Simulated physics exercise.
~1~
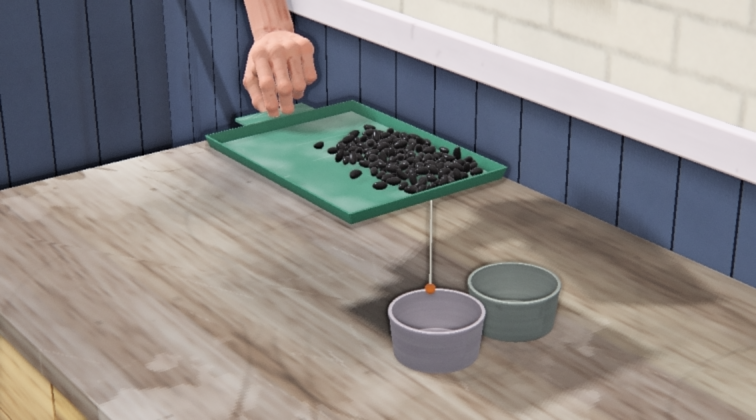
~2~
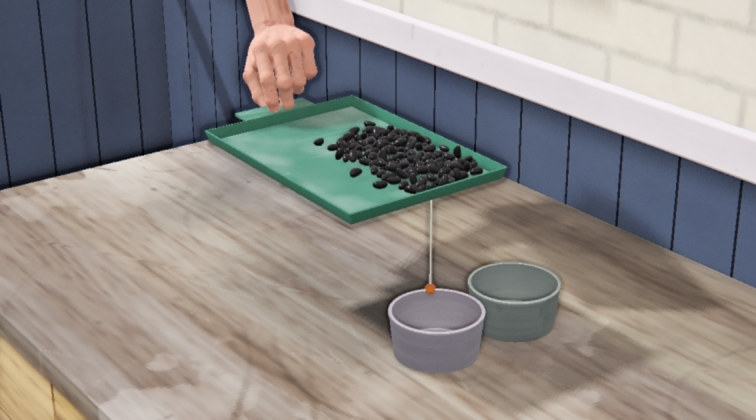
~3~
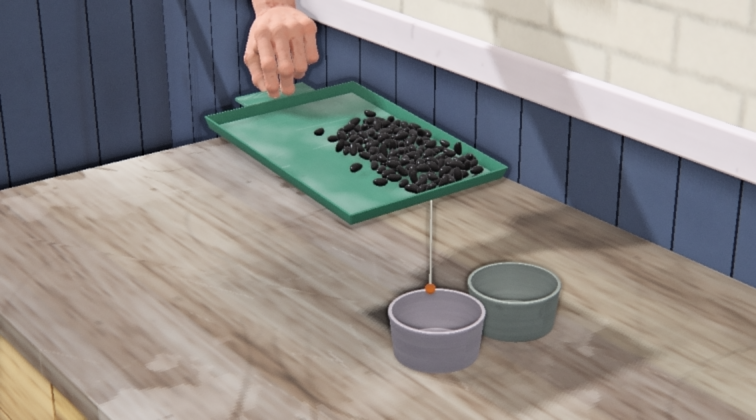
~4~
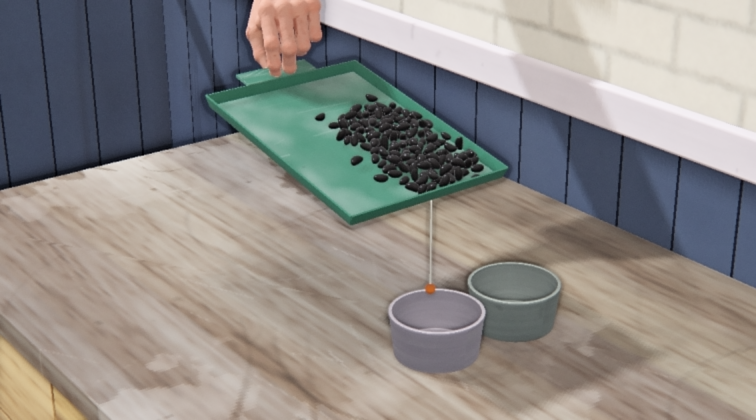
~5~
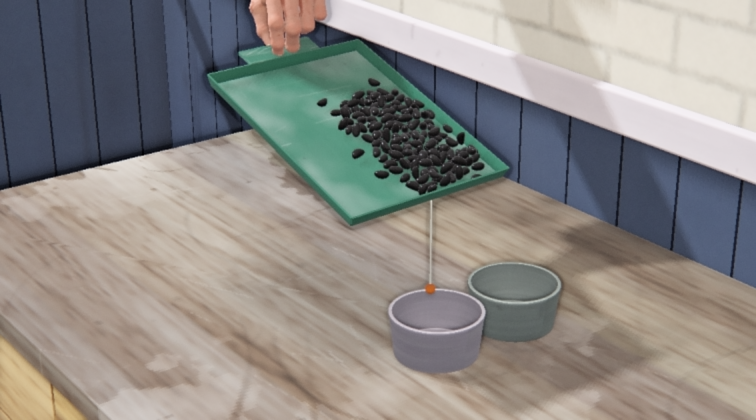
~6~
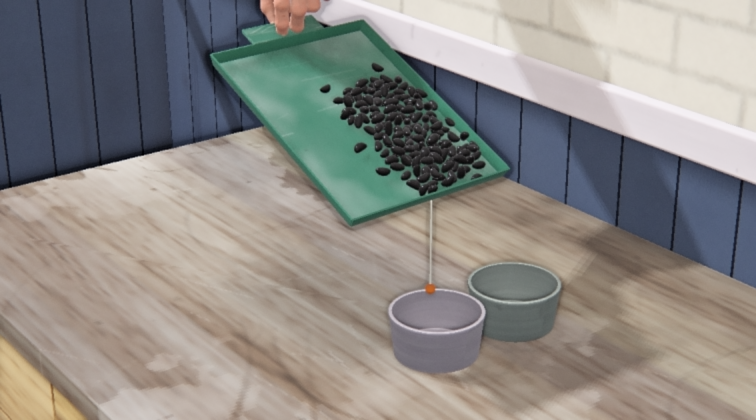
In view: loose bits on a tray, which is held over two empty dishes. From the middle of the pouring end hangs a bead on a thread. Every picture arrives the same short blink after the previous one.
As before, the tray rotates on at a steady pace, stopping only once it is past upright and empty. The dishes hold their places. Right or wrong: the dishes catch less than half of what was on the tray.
Right - they catch less than half.
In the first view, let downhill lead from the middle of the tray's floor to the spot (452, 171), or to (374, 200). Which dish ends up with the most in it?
I'd say the one to the right first, then the one to the left.
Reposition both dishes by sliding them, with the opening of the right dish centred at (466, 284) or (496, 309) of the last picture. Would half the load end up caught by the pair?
Taking the tries in order: A minor share, followed by a major share.
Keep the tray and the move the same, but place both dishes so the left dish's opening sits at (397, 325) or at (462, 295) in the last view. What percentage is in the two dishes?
Roughly 50 per cent, then roughly 10 per cent.
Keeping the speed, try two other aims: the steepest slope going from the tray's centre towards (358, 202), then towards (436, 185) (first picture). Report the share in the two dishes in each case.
Roughly 20 percent, then 80 percent.
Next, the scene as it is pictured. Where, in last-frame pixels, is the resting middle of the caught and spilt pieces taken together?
Close to (452, 366), more or less.
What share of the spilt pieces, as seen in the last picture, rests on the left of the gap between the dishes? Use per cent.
Estimate: Near 50 per cent.
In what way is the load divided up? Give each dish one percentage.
Roughly 30 in a hundred end in the left dish and roughly 10 in a hundred in the right dish.
Just after the last frame, tray tipped steeply; almost all on the tray; just a few outside both; about a tenth in the air.
A moment on, tray tipped past a quarter turn; roughly a quarter on the tray; about a tenth in the left dish; roughly a third outside both; roughly a third in the air.
Further on, tray tipped past a quarter turn; roughly a quarter in the left dish; about a tenth in the right dish; roughly two thirds outside both.
When it is over, tray tipped past a quarter turn; roughly a quarter in the left dish; about a tenth in the right dish; roughly two thirds outside both.
